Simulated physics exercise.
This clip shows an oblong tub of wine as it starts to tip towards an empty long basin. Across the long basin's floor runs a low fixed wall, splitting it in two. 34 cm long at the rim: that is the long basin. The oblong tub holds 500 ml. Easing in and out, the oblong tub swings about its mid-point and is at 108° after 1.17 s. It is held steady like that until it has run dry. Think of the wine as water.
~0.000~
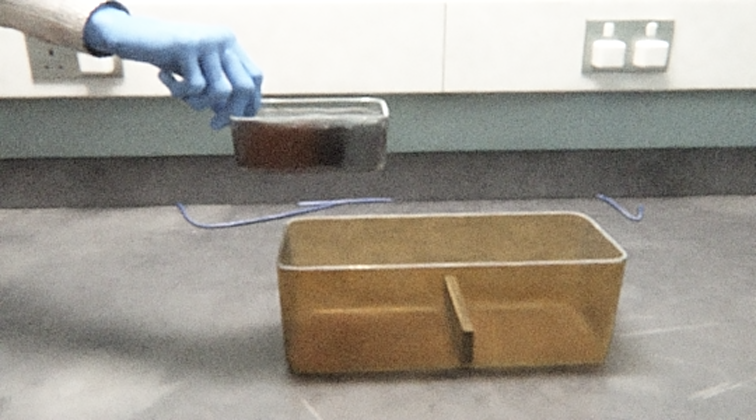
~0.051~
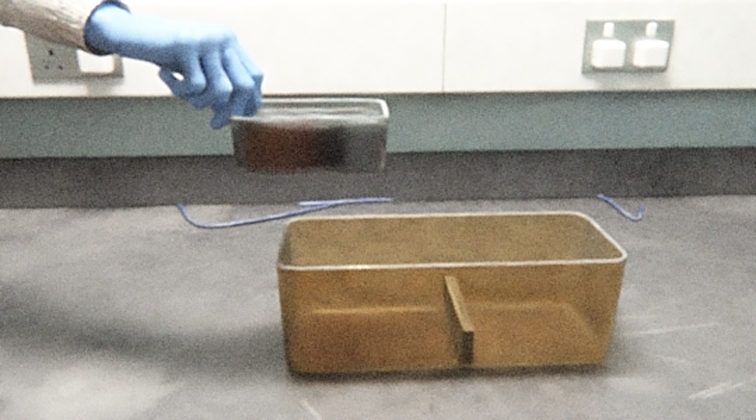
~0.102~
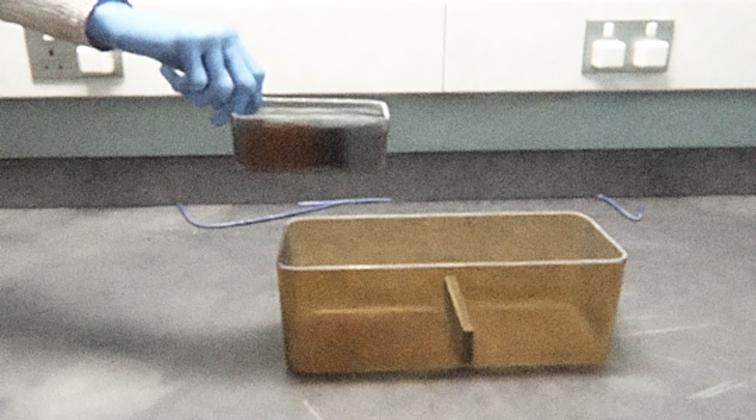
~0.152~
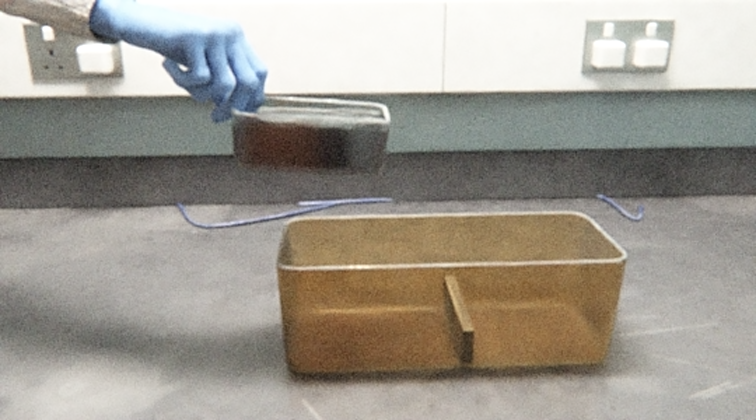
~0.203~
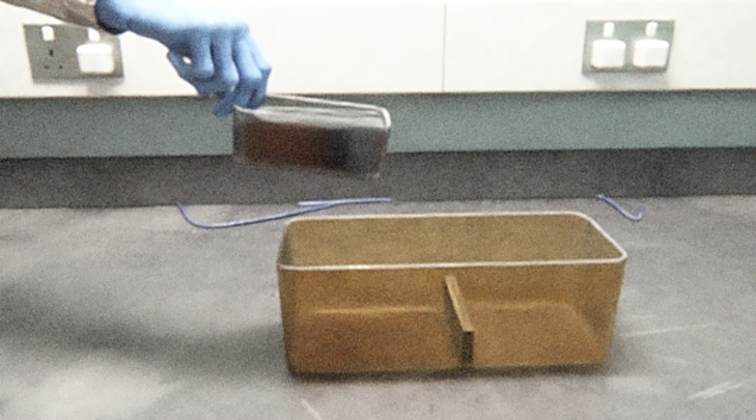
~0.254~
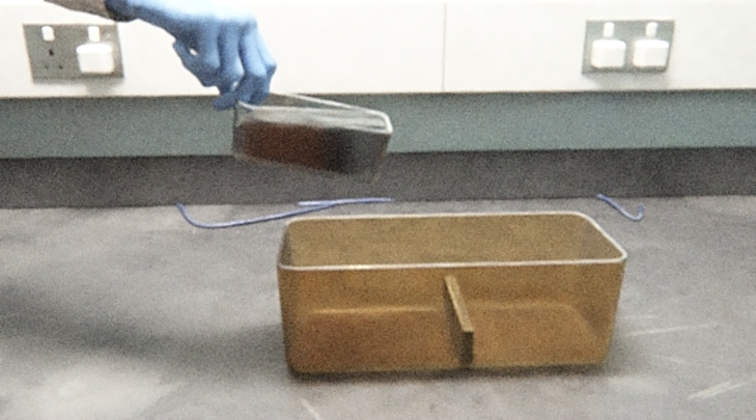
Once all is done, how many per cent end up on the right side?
Roughly 28 percent ends up on the right side.
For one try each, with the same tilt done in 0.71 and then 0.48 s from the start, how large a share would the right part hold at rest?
I'd expect close to 15 per cent and then close to 10 per cent.
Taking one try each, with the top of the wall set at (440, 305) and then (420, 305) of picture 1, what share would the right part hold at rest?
60 then 70 %.
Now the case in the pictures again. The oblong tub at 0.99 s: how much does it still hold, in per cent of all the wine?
Roughly 4 per cent.
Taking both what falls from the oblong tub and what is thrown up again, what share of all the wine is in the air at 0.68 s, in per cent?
I'd say close to 36 per cent.
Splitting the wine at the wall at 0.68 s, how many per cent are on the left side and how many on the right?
Left roughly 28 per cent, right roughly 12.
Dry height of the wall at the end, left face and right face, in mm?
On the left it's about 24 mm; on the right, about 32 mm.
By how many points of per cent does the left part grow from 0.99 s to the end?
It comes to near 7 per cent.
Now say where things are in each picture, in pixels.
In the first picture, it leans 0°; its right rim is at (385, 110); the wine meets the walls at (240, 118) and (382, 116); the long basin's rim runs from (282, 243) to (605, 236); the wall's top is at (458, 302).
In the second picture, it leans 1°; its right rim is at (385, 110); the wine meets the walls at (240, 118) and (382, 116).
In the third picture, it leans 2°; its right rim is at (386, 112); the wine meets the walls at (241, 117) and (383, 117).
In the fourth picture, it leans 4°; its right rim is at (386, 115); the wine meets the walls at (242, 116) and (383, 118).
In the fifth picture, it leans 8°; its right rim is at (387, 120); the wine meets the walls at (242, 115) and (384, 118).
In the sixth picture, it leans 12°; its right rim is at (388, 125); the wine meets the walls at (243, 116) and (387, 120).
After 0.68 s the tilt is 67° and 25 per cent is still to pour, 28 is left of the wall and 12 right of it.
After 0.99 s the tilt is 102° and 4 per cent is still to pour, 65 is left of the wall and 27 right of it.
After 1.32 s the tilt is 108° and 0 per cent is still to pour, 71 is left of the wall and 28 right of it.
After 1.67 s the tilt is 108° and 0 per cent is still to pour, 71 is left of the wall and 28 right of it.
In the end 71 per cent lies left of the wall, 28 right of it and 1 outside.
